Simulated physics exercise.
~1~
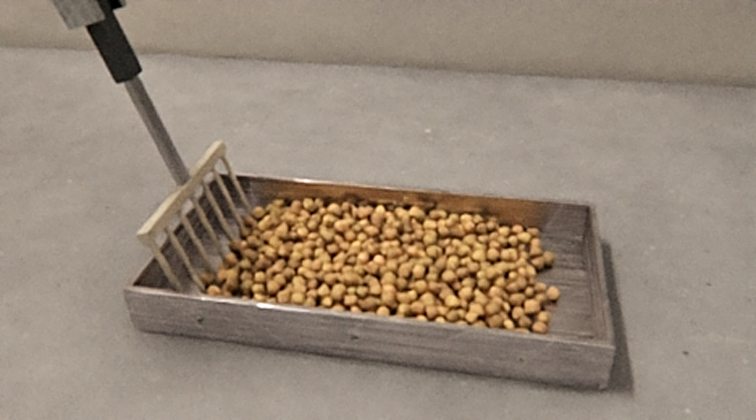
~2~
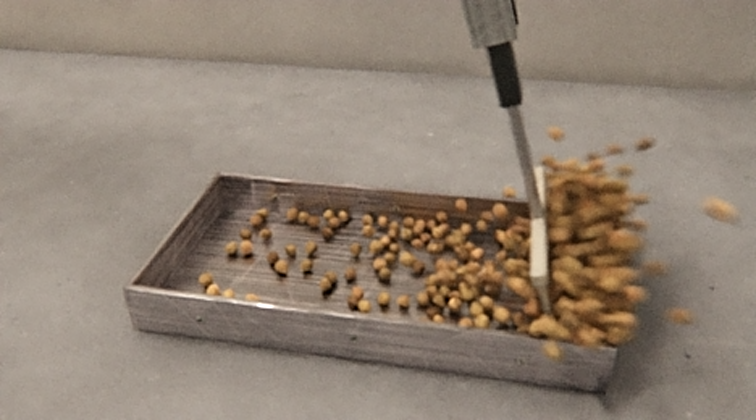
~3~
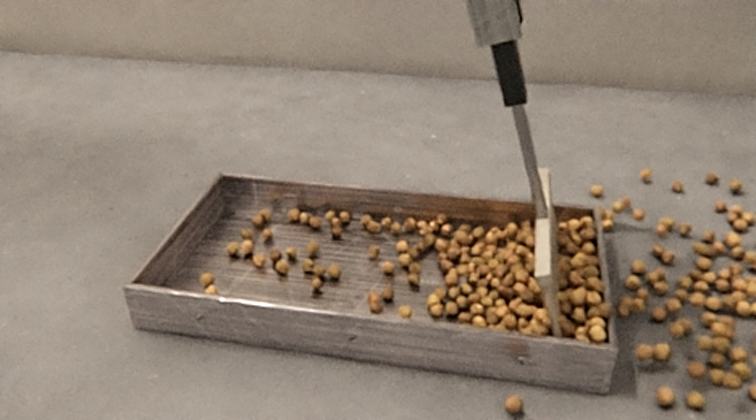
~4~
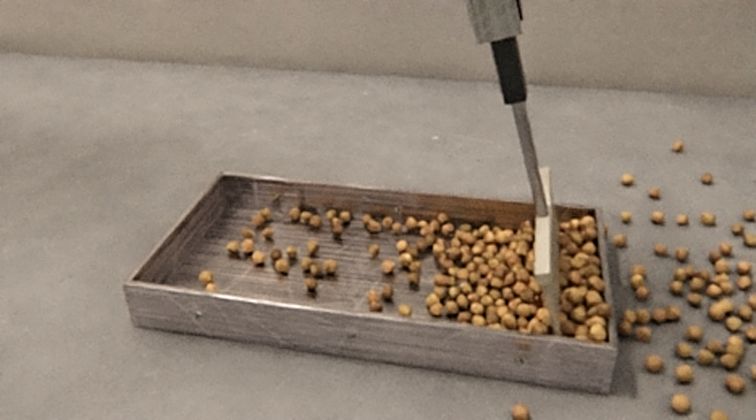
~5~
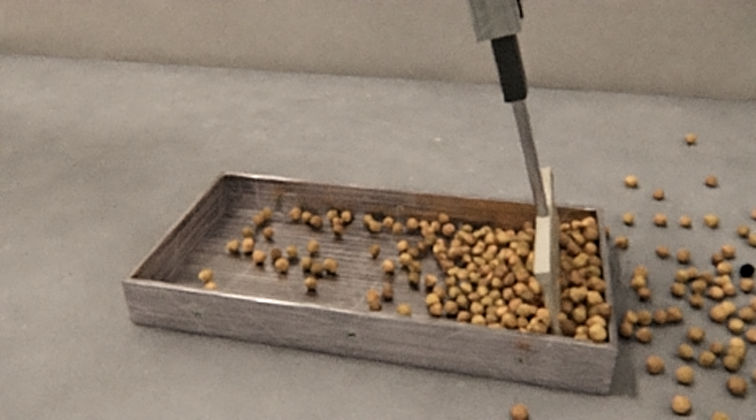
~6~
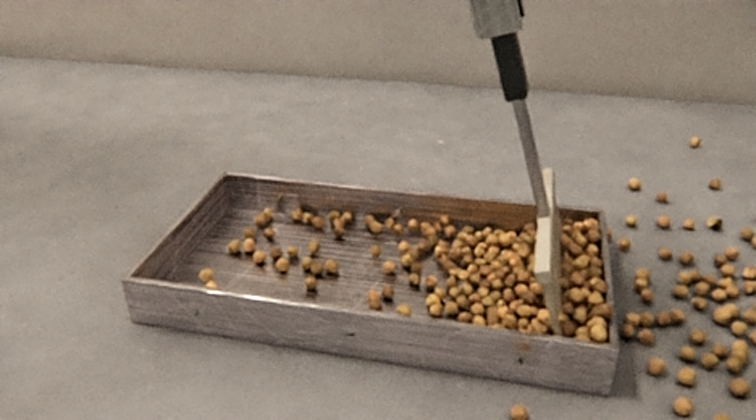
Arm sweeping a rake rightward through a tray of chickpeas, flinging many over the end wall to lie scattered on the table.
